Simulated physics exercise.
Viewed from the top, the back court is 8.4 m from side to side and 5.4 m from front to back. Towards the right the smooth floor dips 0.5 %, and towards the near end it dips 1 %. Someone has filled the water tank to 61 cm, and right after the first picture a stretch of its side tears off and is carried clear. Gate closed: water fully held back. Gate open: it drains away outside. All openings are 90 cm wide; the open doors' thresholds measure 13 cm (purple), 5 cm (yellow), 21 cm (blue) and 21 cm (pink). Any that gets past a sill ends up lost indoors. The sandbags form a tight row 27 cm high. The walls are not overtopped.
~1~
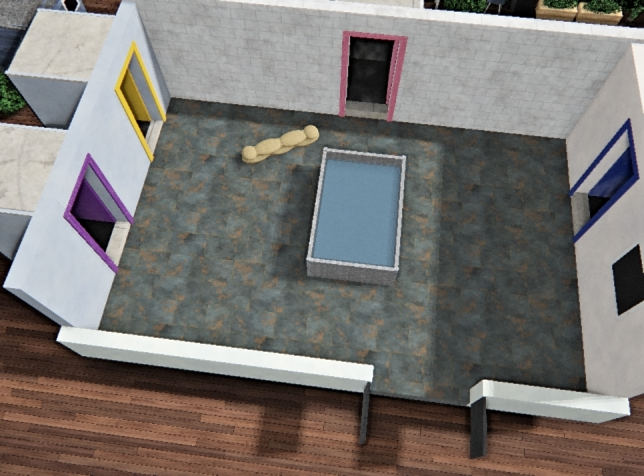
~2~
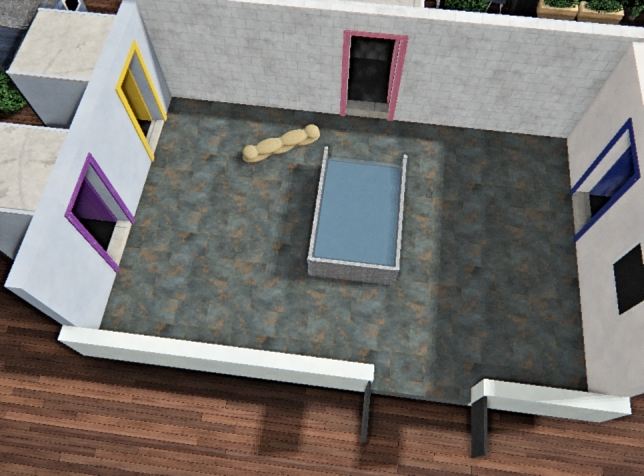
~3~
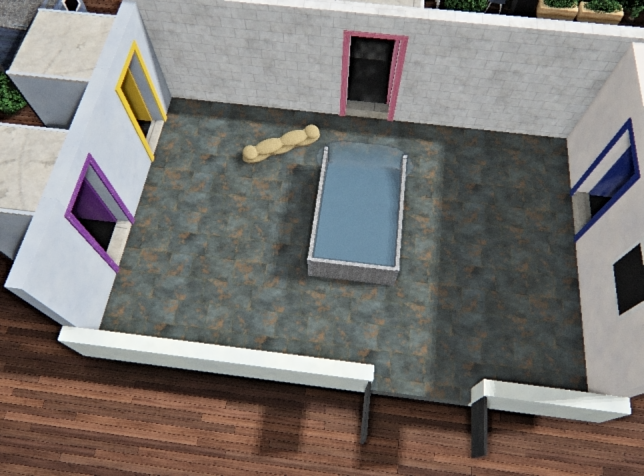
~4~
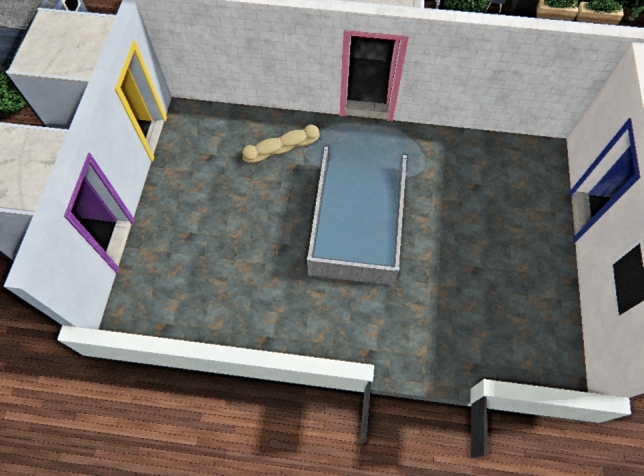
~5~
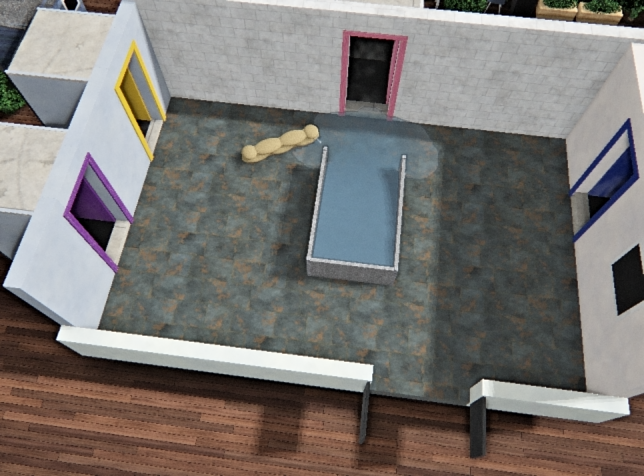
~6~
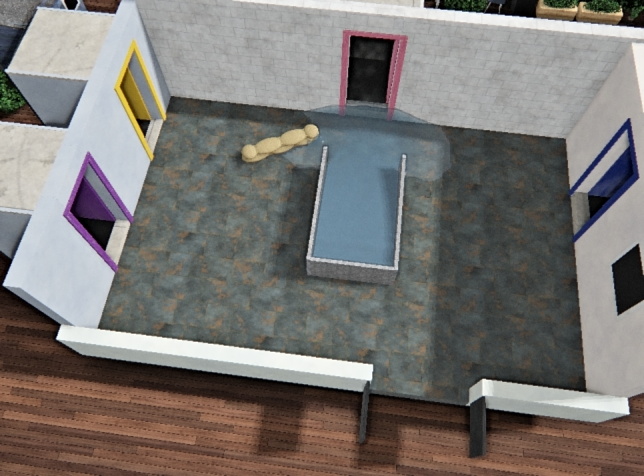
In a walled court with a dark stone floor, the far side of a raised rectangular water tank disappears, and water pours out through the gap, spreading in a widening sheet across the floor toward the pink-framed doorway.
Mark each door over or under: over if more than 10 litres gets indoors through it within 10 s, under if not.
Purple door: Under, yellow door: Over, blue door: Under, pink door: Over.
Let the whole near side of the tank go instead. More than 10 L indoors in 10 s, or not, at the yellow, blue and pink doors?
Yellow short, blue short, pink short.
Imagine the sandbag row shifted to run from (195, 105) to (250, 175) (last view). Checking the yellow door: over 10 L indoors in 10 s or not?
Against that limit the yellow door lands on the low side.
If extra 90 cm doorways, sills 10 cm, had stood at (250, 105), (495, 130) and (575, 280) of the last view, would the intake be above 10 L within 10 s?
Less, less, less.
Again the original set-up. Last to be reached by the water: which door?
It's the purple door that comes last.
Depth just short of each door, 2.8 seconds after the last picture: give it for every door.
Depths in cm: Purple 1, yellow 14, blue 14, pink 18.
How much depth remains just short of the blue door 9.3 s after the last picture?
It's some 5.0 centimetres deep.
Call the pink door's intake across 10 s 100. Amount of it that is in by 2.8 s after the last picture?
That works out near 100%.
Then, 0.7 s after the last picture water covers 15 % of the floor and is deepest (38 cm) near (369, 124); purple door not reached, yellow door not reached, blue door not reached, pink door 38 cm at the sill, 46 L in.
Then, 1.5 s after the last picture water covers 25 % of the floor and is deepest (33 cm) near (361, 123); purple door not reached, yellow door not reached, blue door not reached, pink door 34 cm at the sill, 112 L in.
Then, 2.8 s after the last picture water covers 40 % of the floor and is deepest (21 cm) near (560, 151); purple door not reached, yellow door 14 cm at the sill, 27 L in, blue door 14 cm at the sill, 0 L in, pink door 18 cm at the sill, 145 L in.
Then, 5.3 s after the last picture water covers 70 % of the floor and is deepest (16 cm) near (578, 402); purple door 3 cm at the sill, 0 L in, yellow door 7 cm at the sill, 76 L in, blue door 10 cm at the sill, 0 L in, pink door 7 cm at the sill, 146 L in.
Then, 9.3 s after the last picture water covers 85 % of the floor and is deepest (10 cm) near (556, 399); purple door 1 cm at the sill, 0 L in, yellow door 2 cm at the sill, 79 L in, blue door 5 cm at the sill, 0 L in, pink door 3 cm at the sill, 146 L in.
